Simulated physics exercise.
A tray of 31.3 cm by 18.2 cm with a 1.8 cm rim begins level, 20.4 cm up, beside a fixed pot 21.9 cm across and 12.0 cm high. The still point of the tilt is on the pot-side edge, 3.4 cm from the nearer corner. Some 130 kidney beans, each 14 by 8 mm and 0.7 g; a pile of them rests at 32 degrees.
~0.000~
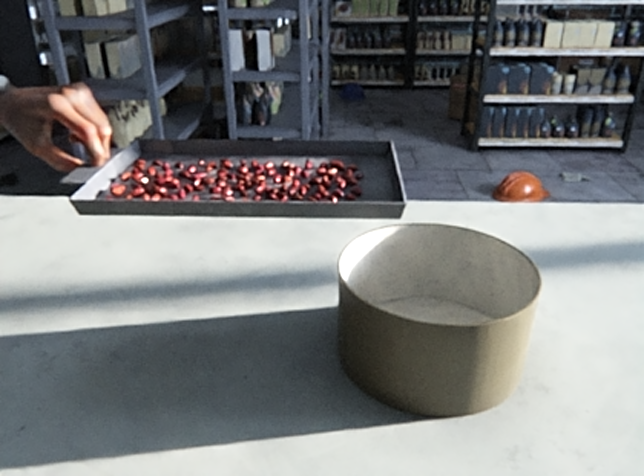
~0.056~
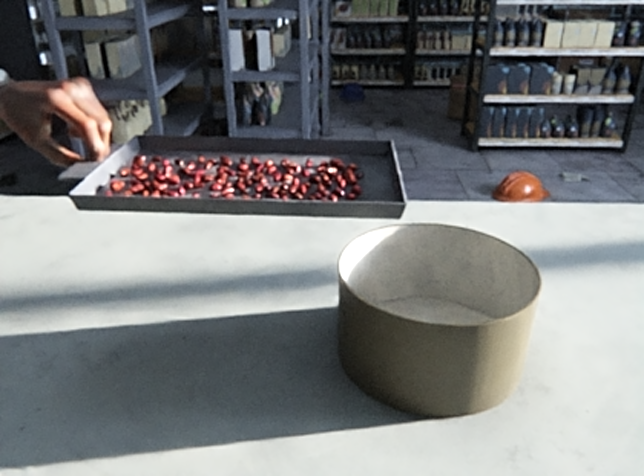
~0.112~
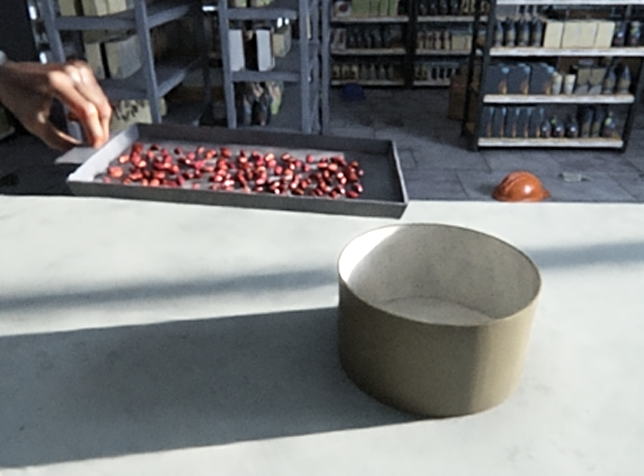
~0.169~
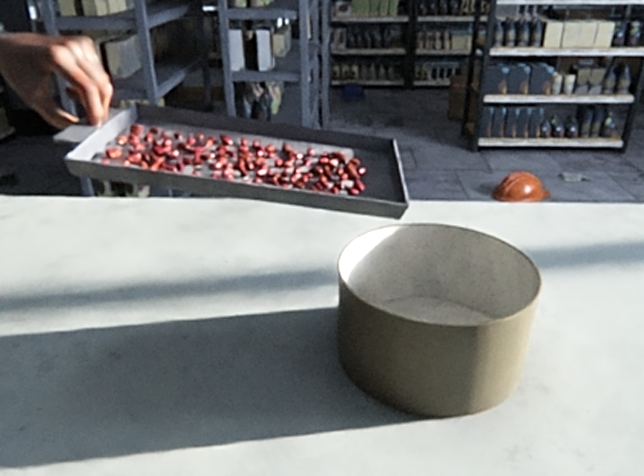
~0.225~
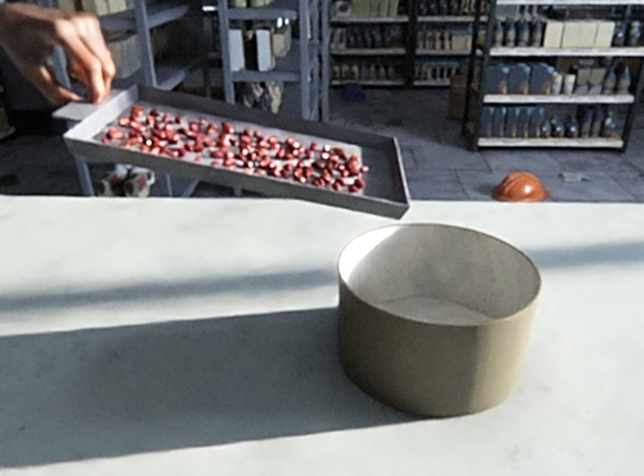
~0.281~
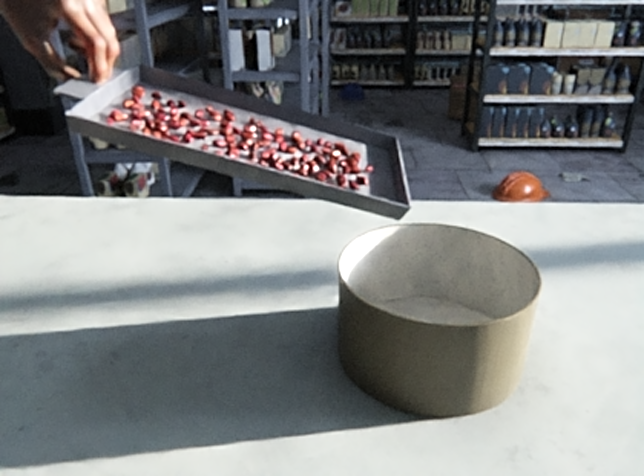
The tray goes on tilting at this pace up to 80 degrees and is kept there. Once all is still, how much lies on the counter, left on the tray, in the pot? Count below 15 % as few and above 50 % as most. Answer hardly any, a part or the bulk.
Counter hardly any, tray a part, pot the bulk.
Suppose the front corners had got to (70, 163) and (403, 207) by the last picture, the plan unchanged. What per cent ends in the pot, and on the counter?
Pot 85, counter 10.
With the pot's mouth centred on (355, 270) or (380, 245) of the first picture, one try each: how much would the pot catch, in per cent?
Some 45 and 50 per cent.
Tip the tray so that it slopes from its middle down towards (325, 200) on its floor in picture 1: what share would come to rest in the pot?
Some 85 per cent.
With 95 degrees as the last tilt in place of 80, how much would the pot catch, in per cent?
It would be near 100 per cent.
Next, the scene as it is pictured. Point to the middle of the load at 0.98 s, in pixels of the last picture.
Around (411, 187).
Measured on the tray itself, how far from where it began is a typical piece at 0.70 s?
Roughly 12 cm.
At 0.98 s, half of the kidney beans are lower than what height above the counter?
Roughly 22 cm.
After 0.70 s, tilt 47 degrees; the tray holds 100 %, the pot 0 %.
Then, at 0.98 s, tilt 67 degrees; the tray holds 65 %, the pot 20 %.
After 1.37 s, tilt 80 degrees; the tray holds 45 %, the pot 45 %.
In the end, at 3.1 s, counter 0 %, tray 25 %, pot 70 %.
